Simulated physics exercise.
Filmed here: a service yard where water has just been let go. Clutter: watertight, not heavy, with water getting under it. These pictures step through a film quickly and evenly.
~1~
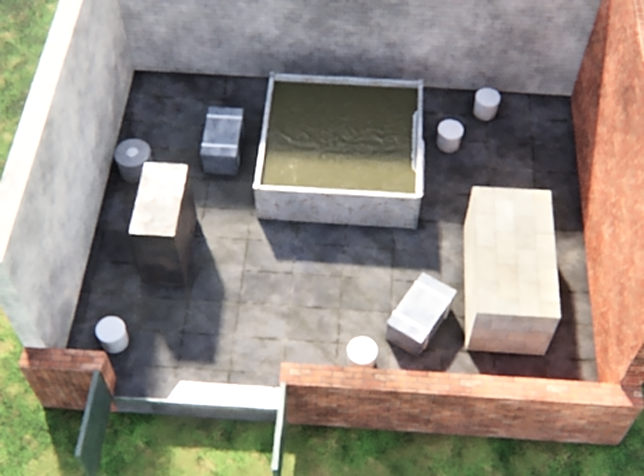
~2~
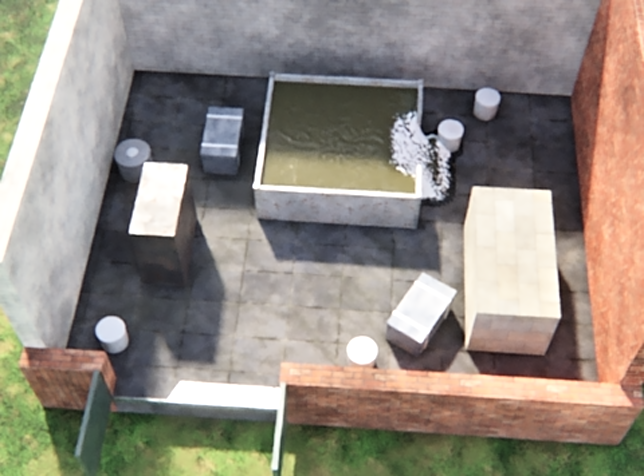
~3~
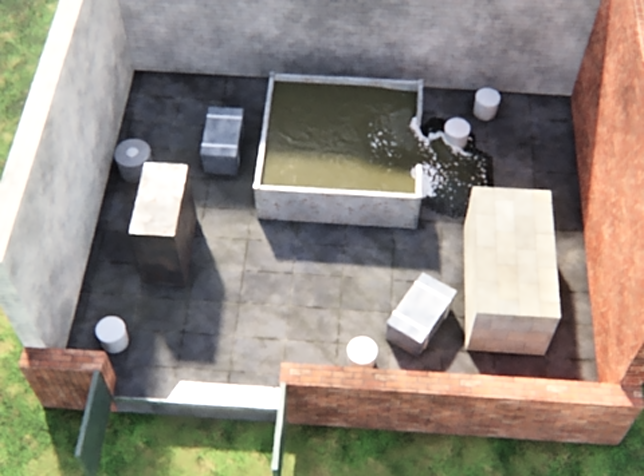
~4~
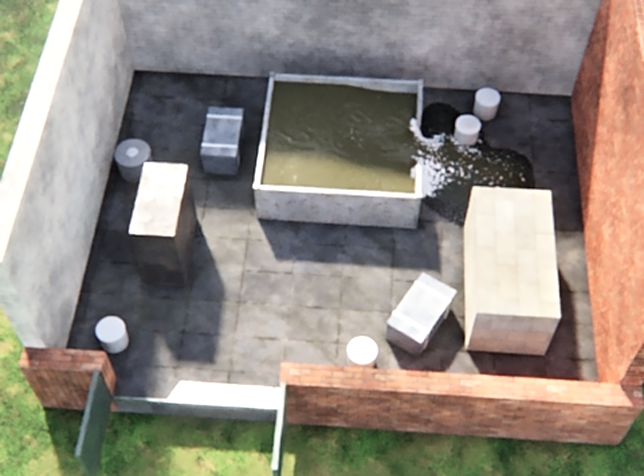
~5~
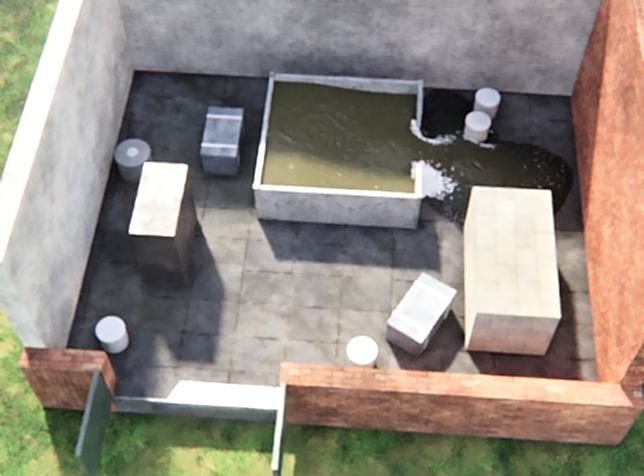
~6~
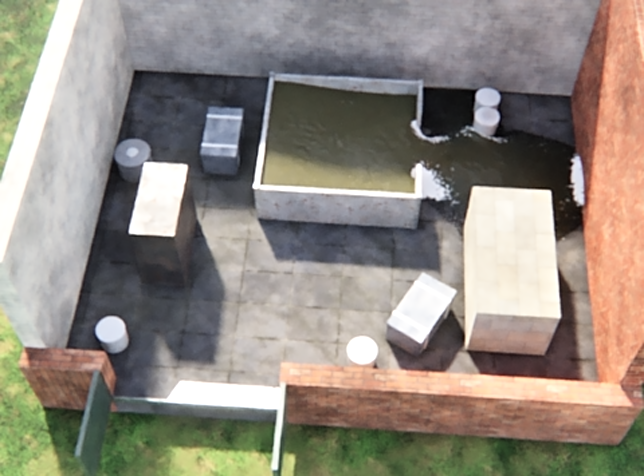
A paved service yard walled in pale grey and red brick, with grass outside, is seen from high above by a still camera. A raised tank of murky olive water stands at the back among white pails, grey boxes and tall pale blocks. Water bursts from the tank's right side, foams and spreads darkly to the brick wall, pushing one nearby pail slightly right and back beside another, while everything else stays put.
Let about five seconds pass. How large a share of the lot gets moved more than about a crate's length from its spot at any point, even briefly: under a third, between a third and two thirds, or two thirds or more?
So the part that moves far is short of the one-third mark.
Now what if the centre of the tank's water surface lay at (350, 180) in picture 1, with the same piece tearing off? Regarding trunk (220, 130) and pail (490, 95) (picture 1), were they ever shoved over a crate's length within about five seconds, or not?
First: Stayed short. Second: Covered that distance.
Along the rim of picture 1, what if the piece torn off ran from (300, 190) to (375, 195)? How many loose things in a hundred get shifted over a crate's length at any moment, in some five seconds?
That works out to some 30 %.
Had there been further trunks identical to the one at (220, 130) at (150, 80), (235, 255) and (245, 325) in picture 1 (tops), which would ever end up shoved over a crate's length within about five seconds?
The first sits tight, the second sits tight and the third sits tight.
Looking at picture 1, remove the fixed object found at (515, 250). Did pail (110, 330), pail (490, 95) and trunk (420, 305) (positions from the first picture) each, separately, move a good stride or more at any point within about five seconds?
No. 1 remained in place, no. 2 got relocated, no. 3 remained in place.
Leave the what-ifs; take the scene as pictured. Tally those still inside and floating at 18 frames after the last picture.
Count: 0.
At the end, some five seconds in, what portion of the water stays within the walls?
Roughly 100 in a hundred.
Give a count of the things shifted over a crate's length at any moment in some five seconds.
By my count, 2.
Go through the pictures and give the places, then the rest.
The first picture shows a pail at (451, 129), on the bottom; a pail at (362, 350) rests on the ground; 0 of 7 have shifted.
The second picture shows a pail at (451, 129), on the bottom; a pail at (362, 350), on the bottom; 0 of 7 have shifted.
The third picture shows a pail at (457, 128) rests on the ground, close to its start; a pail at (362, 350) rests on the ground; 1 of 7 have shifted.
The fourth picture shows a pail at (468, 124), on the bottom, close to its start; a pail at (362, 350) rests on the ground; 1 of 7 have shifted.
The fifth picture shows a pail at (478, 121) rests on the ground, a stride from its start; a pail at (362, 350), on the bottom; 1 of 7 have shifted.
The sixth picture shows a pail at (487, 116), on the bottom, a stride from its start; a pail at (362, 350) rests on the ground; 1 of 7 have shifted.
A moment on, 1 of 7 are well off their spots; 0 afloat.
Next, 1 of 7 are well off their spots; 1 afloat.
Later, 2 of 7 are well off their spots; 0 afloat.
In the end, 2 of 7 are well off their spots, and 2 have been at some point; 0 afloat.
